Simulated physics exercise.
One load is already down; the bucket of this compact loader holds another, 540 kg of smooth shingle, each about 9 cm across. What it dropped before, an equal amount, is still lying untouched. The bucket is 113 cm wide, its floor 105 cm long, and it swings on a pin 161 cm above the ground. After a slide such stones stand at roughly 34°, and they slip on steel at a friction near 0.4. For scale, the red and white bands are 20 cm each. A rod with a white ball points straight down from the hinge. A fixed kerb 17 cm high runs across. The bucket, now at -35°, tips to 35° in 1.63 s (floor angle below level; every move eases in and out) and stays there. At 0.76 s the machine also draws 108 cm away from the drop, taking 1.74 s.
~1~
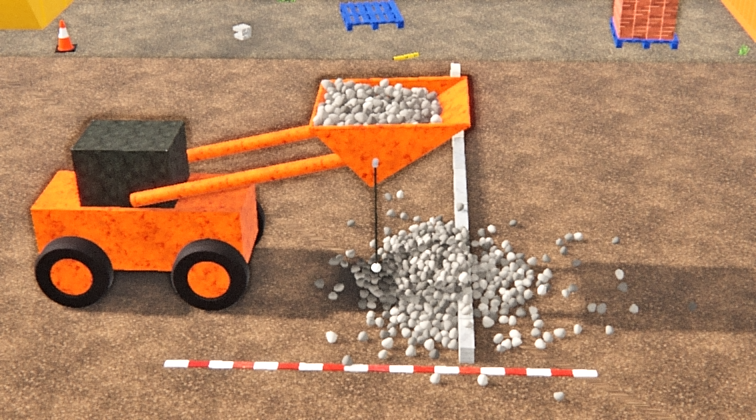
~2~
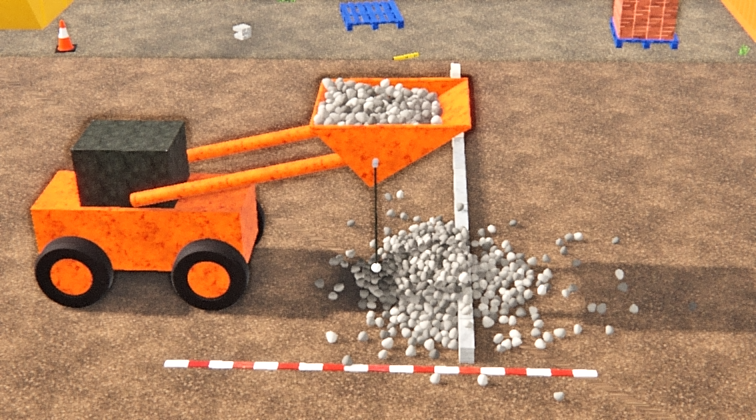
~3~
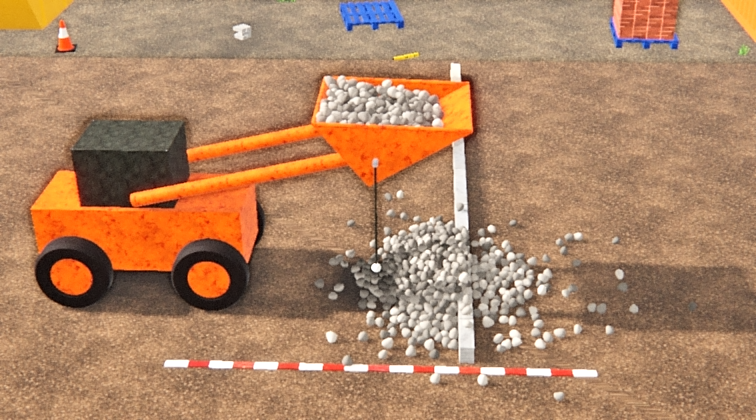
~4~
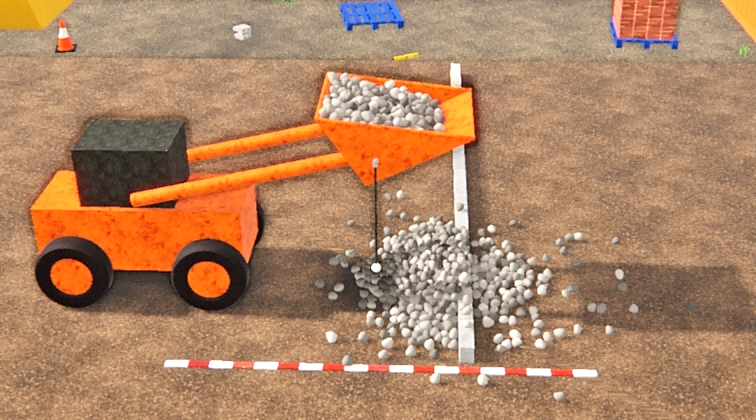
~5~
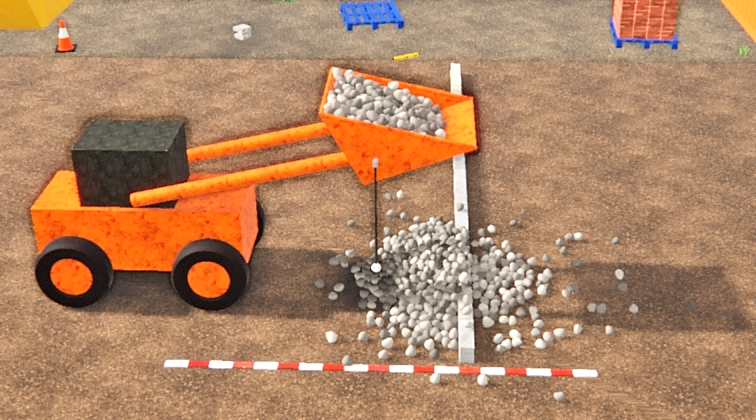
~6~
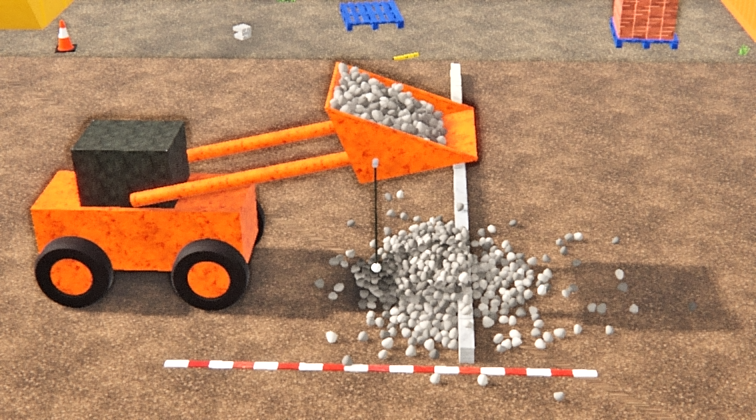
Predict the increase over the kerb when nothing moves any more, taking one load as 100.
Close to 25 parts in a hundred.
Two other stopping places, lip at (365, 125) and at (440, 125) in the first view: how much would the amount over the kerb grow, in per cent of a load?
First some 0, then 5 per cent.
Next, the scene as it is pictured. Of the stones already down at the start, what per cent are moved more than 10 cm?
About 25 per cent.
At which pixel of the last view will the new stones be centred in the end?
Around (422, 271).
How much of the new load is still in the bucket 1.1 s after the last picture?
About 25 per cent.
Then, 0.6 s after the last picture the floor is at 24°; in per cent of one load, 94 in the bucket, 86 on this side of the kerb, 20 over the kerb; the foremost stones are at (621, 285).
Then, 1.1 s after the last picture the floor is at 35°; in per cent of one load, 24 in the bucket, 141 on this side of the kerb, 35 over the kerb; the foremost stones are at (621, 285).
Then, 2.3 s after the last picture the floor is at 35°; in per cent of one load, 0 in the bucket, 154 on this side of the kerb, 45 over the kerb; the foremost stones are at (625, 295).
Then, 5.1 s after the last picture the floor is at 35°; in per cent of one load, 0 in the bucket, 154 on this side of the kerb, 45 over the kerb; the foremost stones are at (625, 295). Net gain over the kerb, 25.
